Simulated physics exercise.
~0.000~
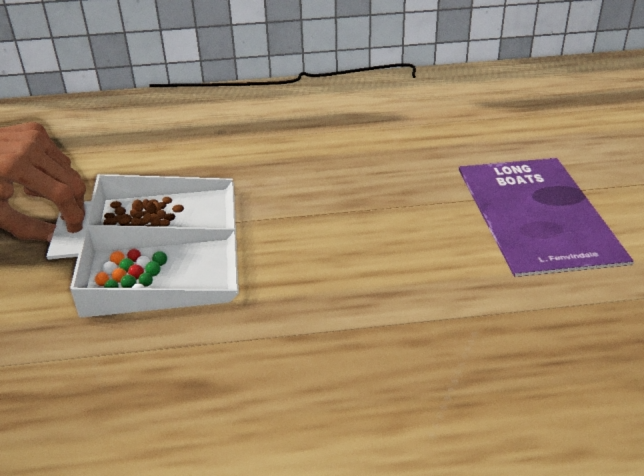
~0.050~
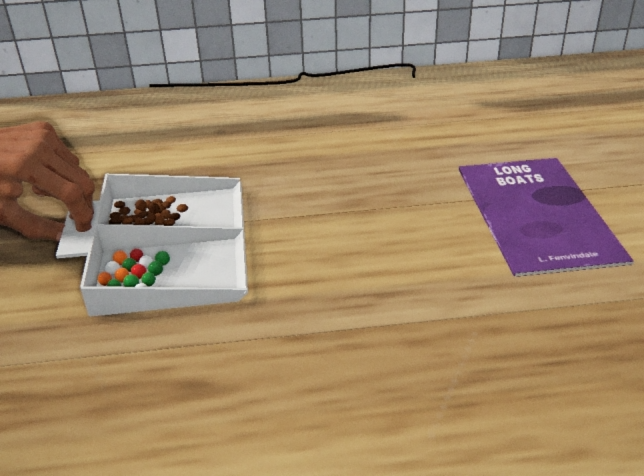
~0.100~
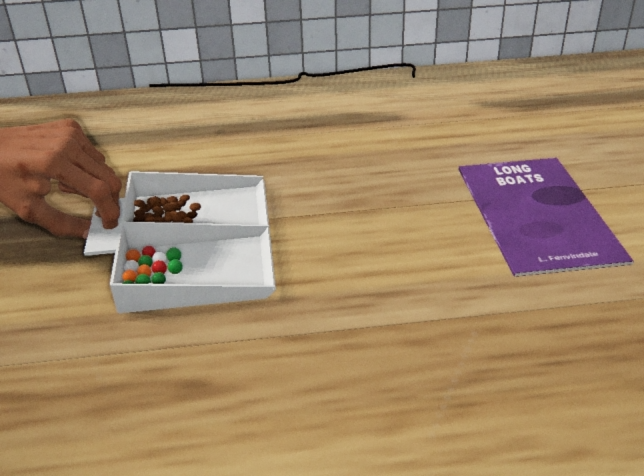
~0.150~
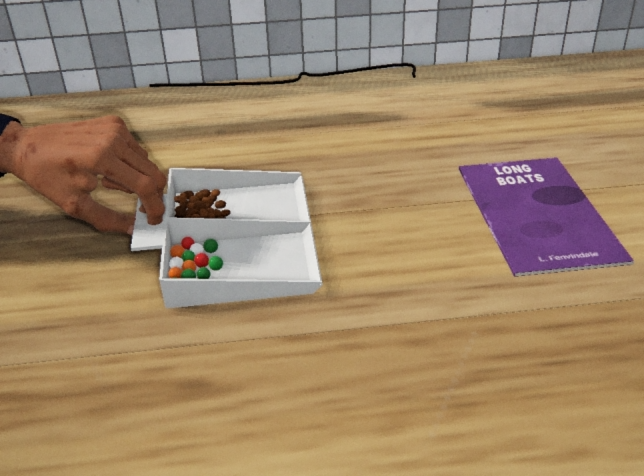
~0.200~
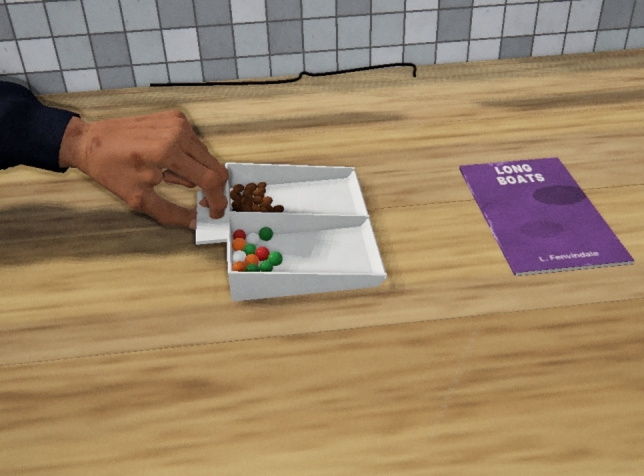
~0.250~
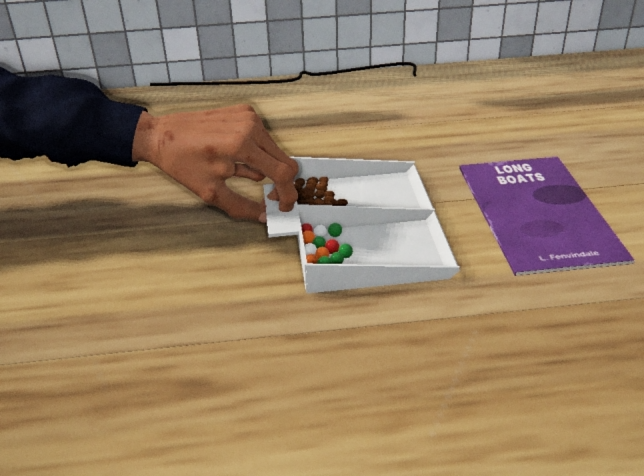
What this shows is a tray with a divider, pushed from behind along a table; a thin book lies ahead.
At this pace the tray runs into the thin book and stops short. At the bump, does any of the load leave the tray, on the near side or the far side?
The near handful sends some out; the far handful sends some out.
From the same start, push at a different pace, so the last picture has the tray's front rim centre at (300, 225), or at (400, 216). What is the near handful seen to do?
At the first place it is contained, at the second it partly escapes.
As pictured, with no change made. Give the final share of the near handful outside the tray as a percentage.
Around 60 percent.
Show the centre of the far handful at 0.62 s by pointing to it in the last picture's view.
Its centre lies close to (468, 188) in the last picture.
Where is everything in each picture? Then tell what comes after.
In the first frame, front rim at (235, 232), at rest; thin book at (556, 237); near handful at (136, 272), a few glass marbles; far handful at (139, 215), some bits of dog kibble.
In the second frame, front rim at (243, 231), hardly any of the way covered; far handful at (143, 215).
In the third frame, front rim at (269, 229), a small part of the way covered; near handful at (144, 272).
In the fourth frame, front rim at (311, 225), about a quarter of the way covered; far handful at (197, 214).
In the fifth frame, front rim at (369, 219), about half of the way covered; near handful at (252, 262).
In the sixth frame, front rim at (435, 212), most of the way covered; thin book at (556, 235); near handful at (322, 254); far handful at (318, 202).
Around 0.28 s, tray still sliding, front rim near (465, 209); near handful all inside; far handful all inside.
Around 0.41 s, tray stopped at the thin book; near handful a small part out of the tray; far handful about a quarter out of the tray.
Around 0.62 s, tray stopped at the thin book; near handful about half out of the tray; far handful about a third out of the tray.
Finally (1.4 s), tray stopped at the thin book; near handful about half out of the tray; far handful about a third out of the tray.
